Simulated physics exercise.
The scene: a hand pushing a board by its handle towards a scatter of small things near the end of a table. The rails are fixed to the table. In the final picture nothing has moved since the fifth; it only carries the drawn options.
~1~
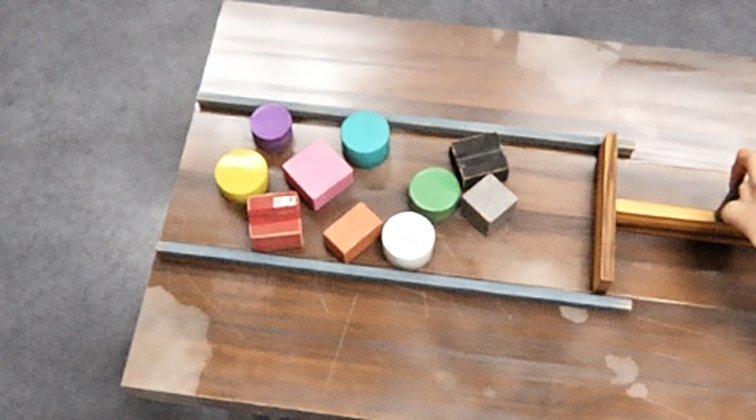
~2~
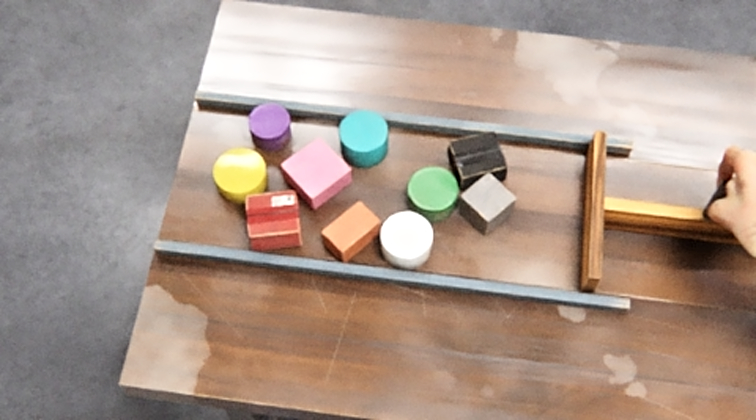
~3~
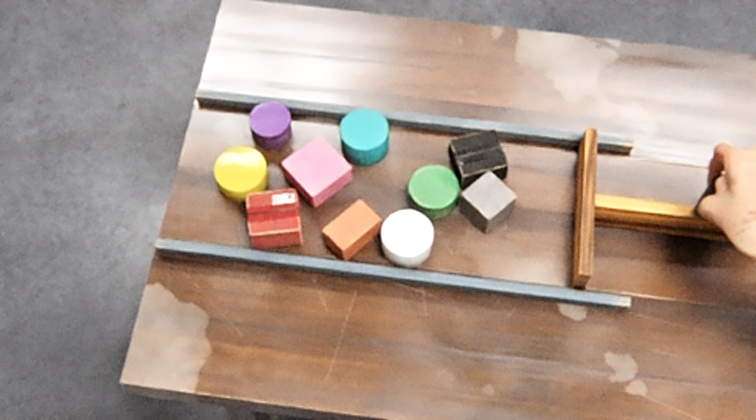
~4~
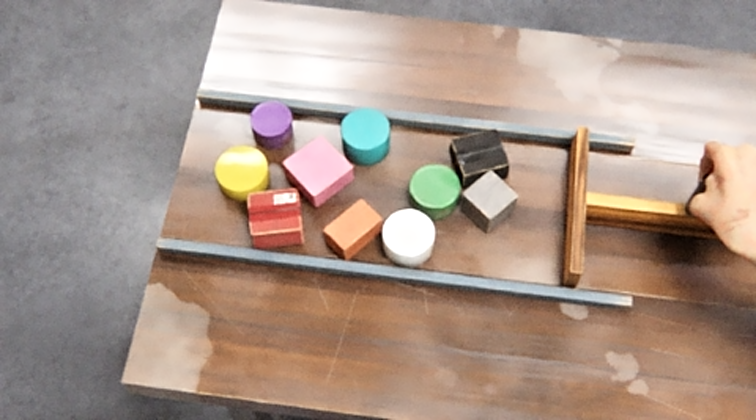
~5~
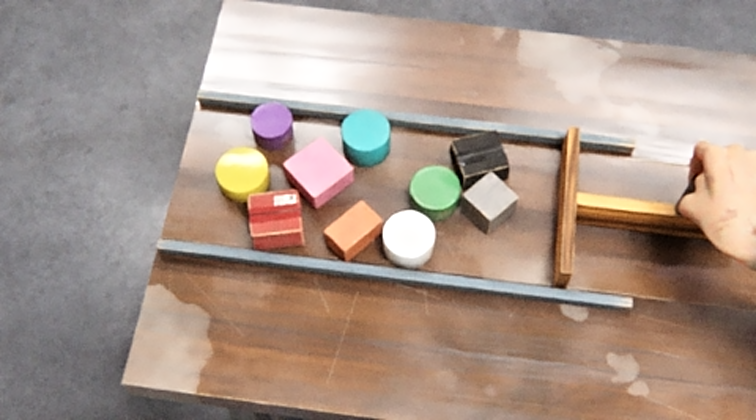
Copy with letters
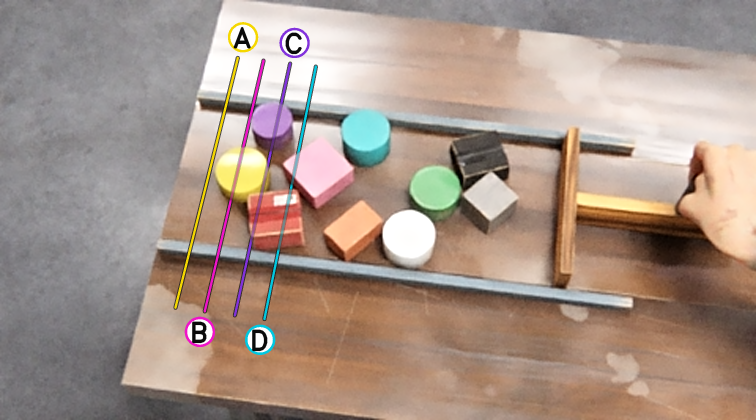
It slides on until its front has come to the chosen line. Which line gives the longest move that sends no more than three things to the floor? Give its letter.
D.
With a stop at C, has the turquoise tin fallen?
No.
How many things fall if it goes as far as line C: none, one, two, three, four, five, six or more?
Four.
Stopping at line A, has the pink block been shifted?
By then, yes.
On the copy, A at (209, 174); B at (236, 178); C at (264, 181); D at (292, 184).
On D. First, board (469, 185); white pot (399, 244); black box (441, 152).
Then, board (369, 173); yellow pot (196, 177); purple tub (247, 120).
Finally, board (294, 164); purple tub over the edge; yellow pot over the edge; two fallen.
By contrast, A drops seven; B drops seven; C drops four.
